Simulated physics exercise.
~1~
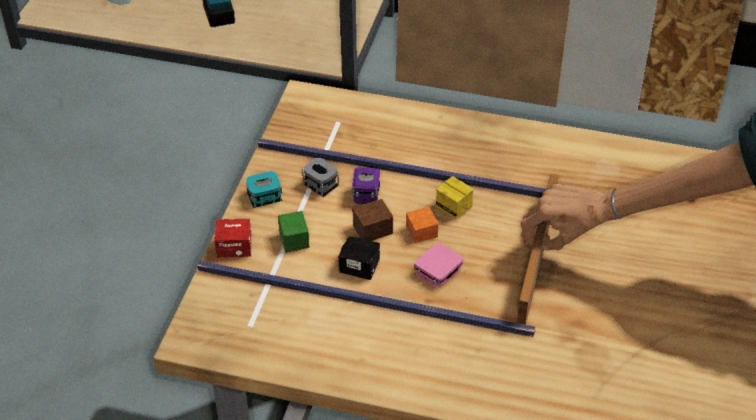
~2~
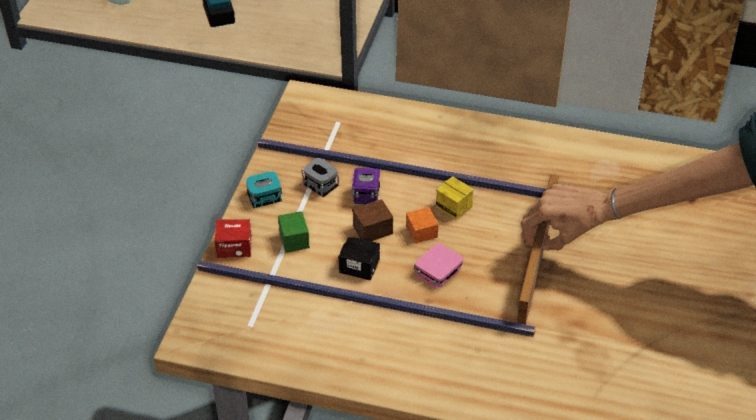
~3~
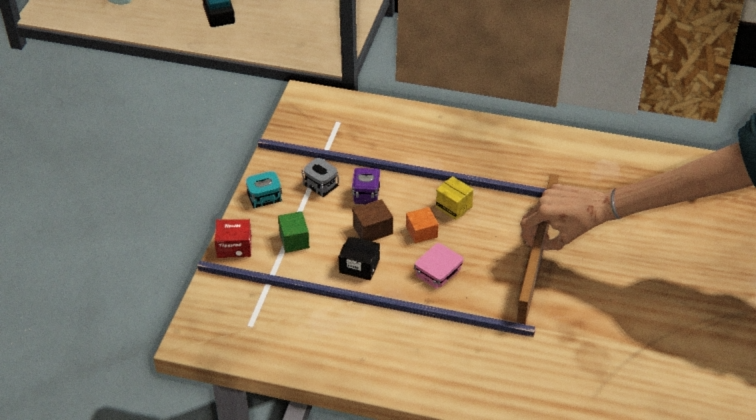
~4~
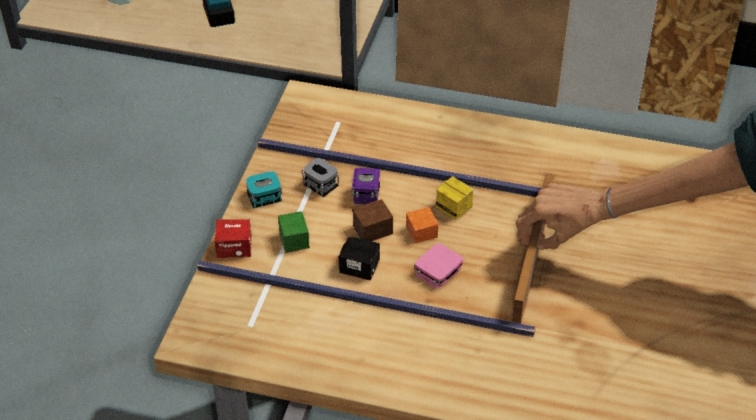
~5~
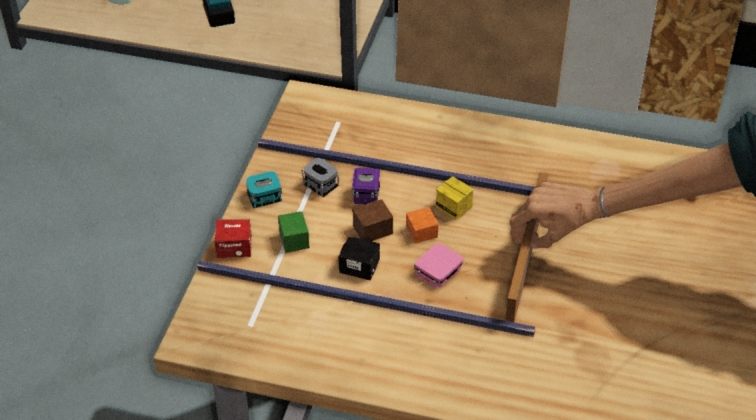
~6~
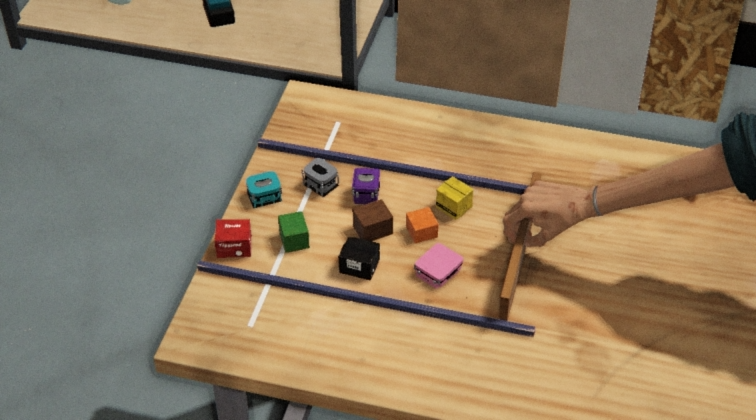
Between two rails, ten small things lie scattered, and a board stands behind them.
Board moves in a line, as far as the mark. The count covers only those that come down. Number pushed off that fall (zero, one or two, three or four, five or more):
One or two.
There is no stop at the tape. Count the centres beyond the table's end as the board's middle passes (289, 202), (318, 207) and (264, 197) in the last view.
Past the end: 2, 0 and 6.
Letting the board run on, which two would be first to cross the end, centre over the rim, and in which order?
Listed earliest first, the red box comes before the grey case.
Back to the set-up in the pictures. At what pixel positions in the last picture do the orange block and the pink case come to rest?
Roughly (293, 192), and the other roughly (268, 241).
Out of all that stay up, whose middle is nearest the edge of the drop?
That one is the grey case.
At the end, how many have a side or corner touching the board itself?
It adds up to 3.
Soon after, none off yet; red box at rest near (234, 238); turquoise case at rest near (264, 189); green block at rest near (294, 232).
In the end, the number that fall off is one or two; gone, red box.
